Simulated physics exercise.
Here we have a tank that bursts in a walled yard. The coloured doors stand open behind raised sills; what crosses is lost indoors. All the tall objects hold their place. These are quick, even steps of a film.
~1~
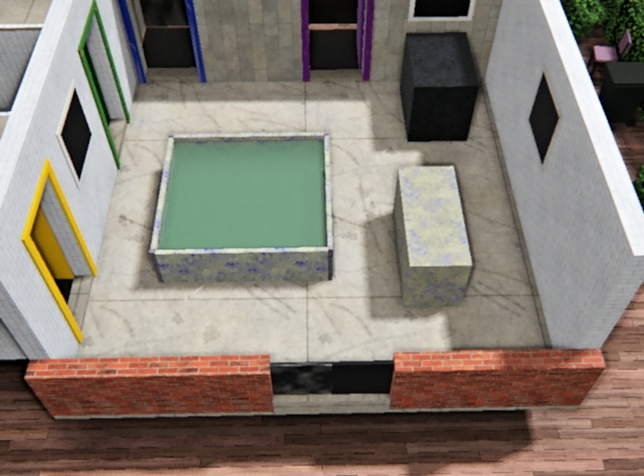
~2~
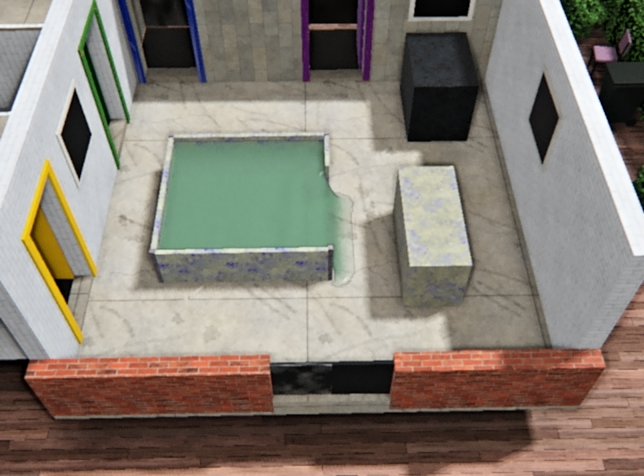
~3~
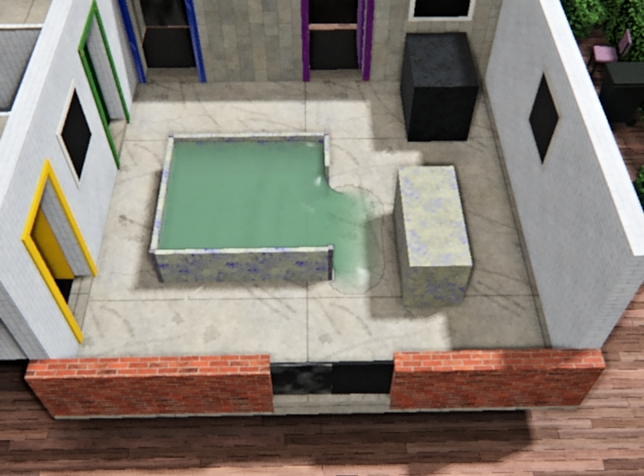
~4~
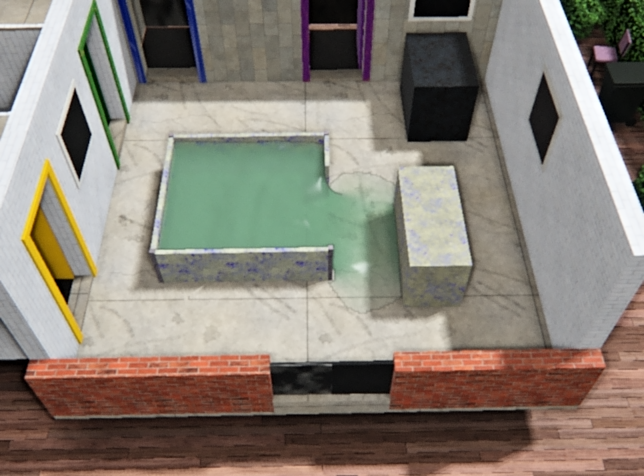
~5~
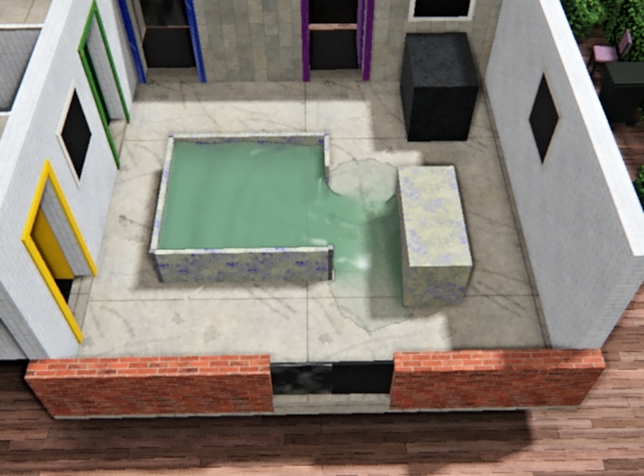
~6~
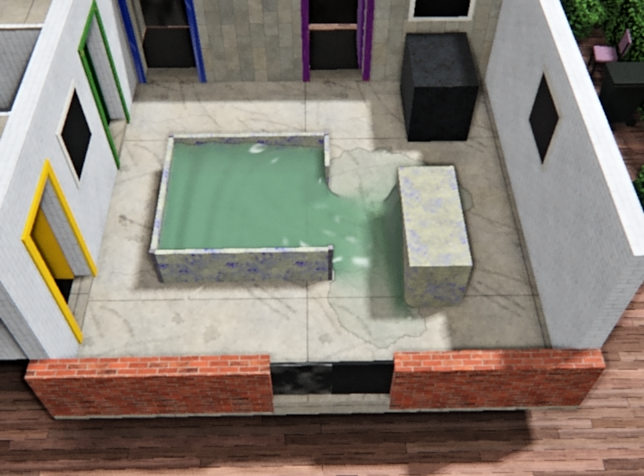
We see a still tank of green water in a walled yard with coloured doorways; then its right side opens and water pours out, spreading across the pale floor to a nearby stone block and around its base.
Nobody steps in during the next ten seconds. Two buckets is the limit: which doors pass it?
One by one: The green door stays under that; the blue door stays under that; the yellow door takes more than that; the purple door takes more than that.
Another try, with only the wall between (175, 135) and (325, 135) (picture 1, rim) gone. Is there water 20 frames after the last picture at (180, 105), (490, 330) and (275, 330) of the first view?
In turn: Awash, dry, clear.
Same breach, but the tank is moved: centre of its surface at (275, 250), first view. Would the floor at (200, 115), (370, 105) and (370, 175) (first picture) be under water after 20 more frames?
As listed: No water, covered, wet.
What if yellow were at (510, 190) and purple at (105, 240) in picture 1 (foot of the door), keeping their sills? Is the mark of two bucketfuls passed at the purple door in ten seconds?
Purple door takes less.
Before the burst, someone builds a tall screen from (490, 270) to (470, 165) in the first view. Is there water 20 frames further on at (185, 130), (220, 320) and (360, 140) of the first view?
One after the other: Clear, covered, flooded.
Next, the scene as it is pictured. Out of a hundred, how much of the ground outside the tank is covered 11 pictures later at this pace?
I make it 40 per cent.
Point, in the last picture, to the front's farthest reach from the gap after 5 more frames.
Roughly at (489, 141).
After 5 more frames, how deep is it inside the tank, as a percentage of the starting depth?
About 68 per cent.
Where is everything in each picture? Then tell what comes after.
The first picture shows the water tank at (246, 193) is whole and still.
In the second picture, water pours out at (327, 225) and has run to (340, 280).
In the third picture, water pours out at (327, 227) and has run to (363, 287).
In the fourth picture, water pours out at (327, 227) and has run to (399, 291).
In the fifth picture, water pours out at (327, 227) and has run to a hidden place.
In the sixth picture, water pours out at (327, 227) and has run to a hidden place.
A moment on, water covers 20 % of the floor; the green door not reached, the blue door not reached, the yellow door not reached, the purple door not reached.
Next, water covers 40 % of the floor; the green door not reached, the blue door not reached, the yellow door not reached, the purple door not reached.
Then, water covers 70 % of the floor; the green door not reached, the blue door not reached, the yellow door under two buckets in, the purple door over two buckets in.
Later, water covers 95 % of the floor; the green door wet at the sill, nothing in, the blue door wet at the sill, nothing in, the yellow door over two buckets in, the purple door over two buckets in.
In the end, water covers 100 % of the floor; the green door wet at the sill, nothing in, the blue door under two buckets in, the yellow door over two buckets in, the purple door far over two buckets in.
